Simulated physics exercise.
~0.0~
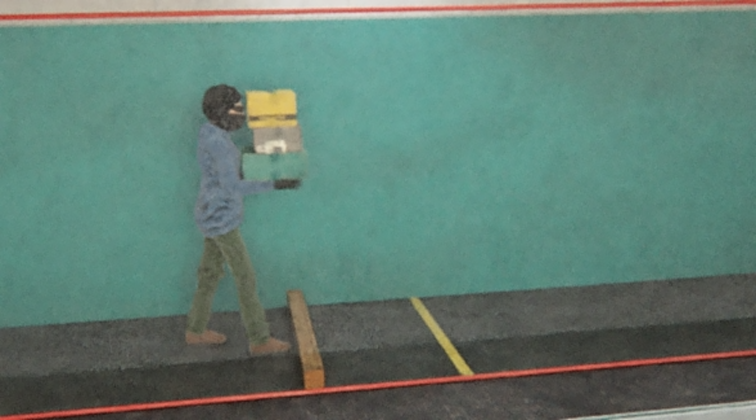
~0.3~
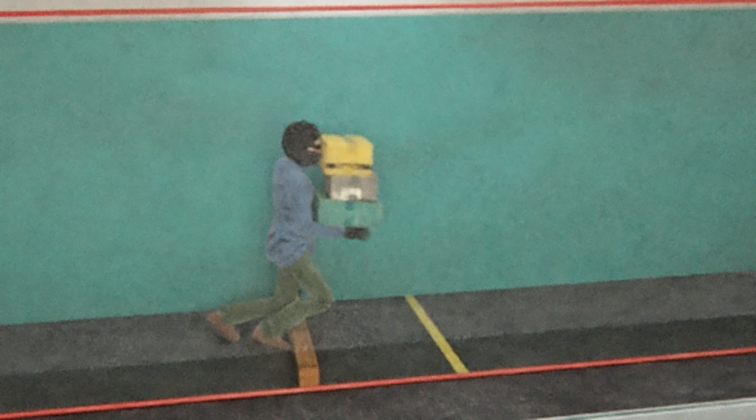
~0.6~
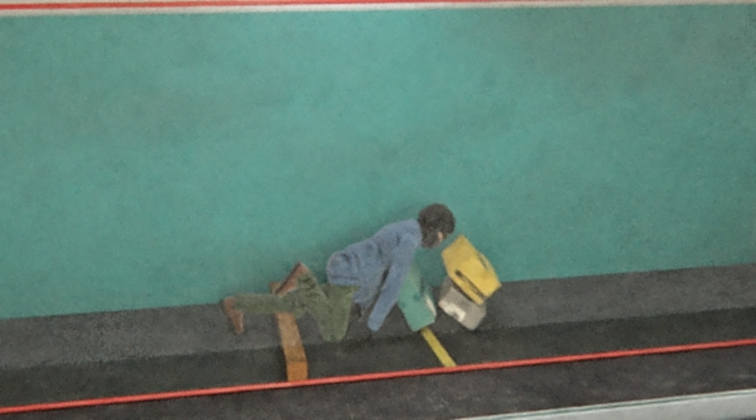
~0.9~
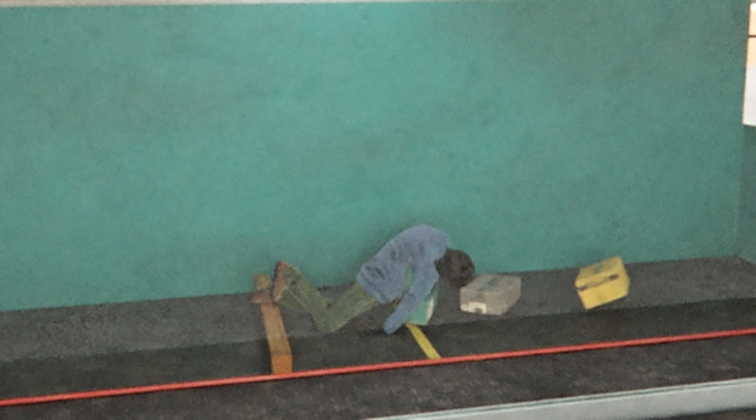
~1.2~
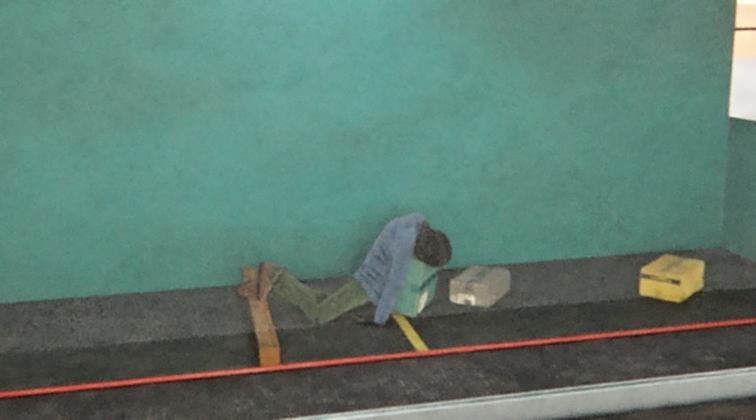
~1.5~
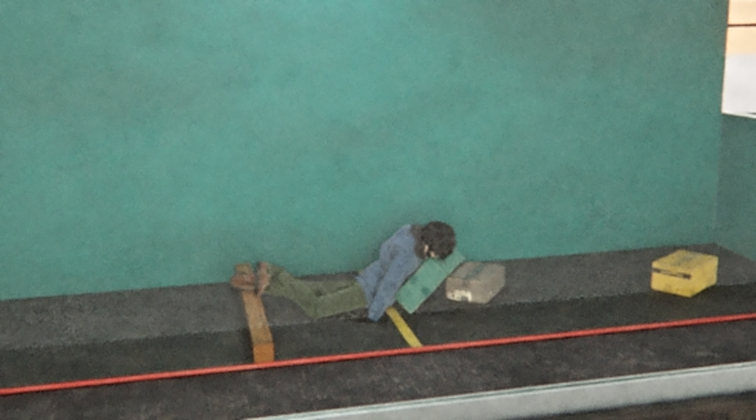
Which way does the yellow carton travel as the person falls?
The yellow carton moves to the right, ending up well beyond the other boxes.
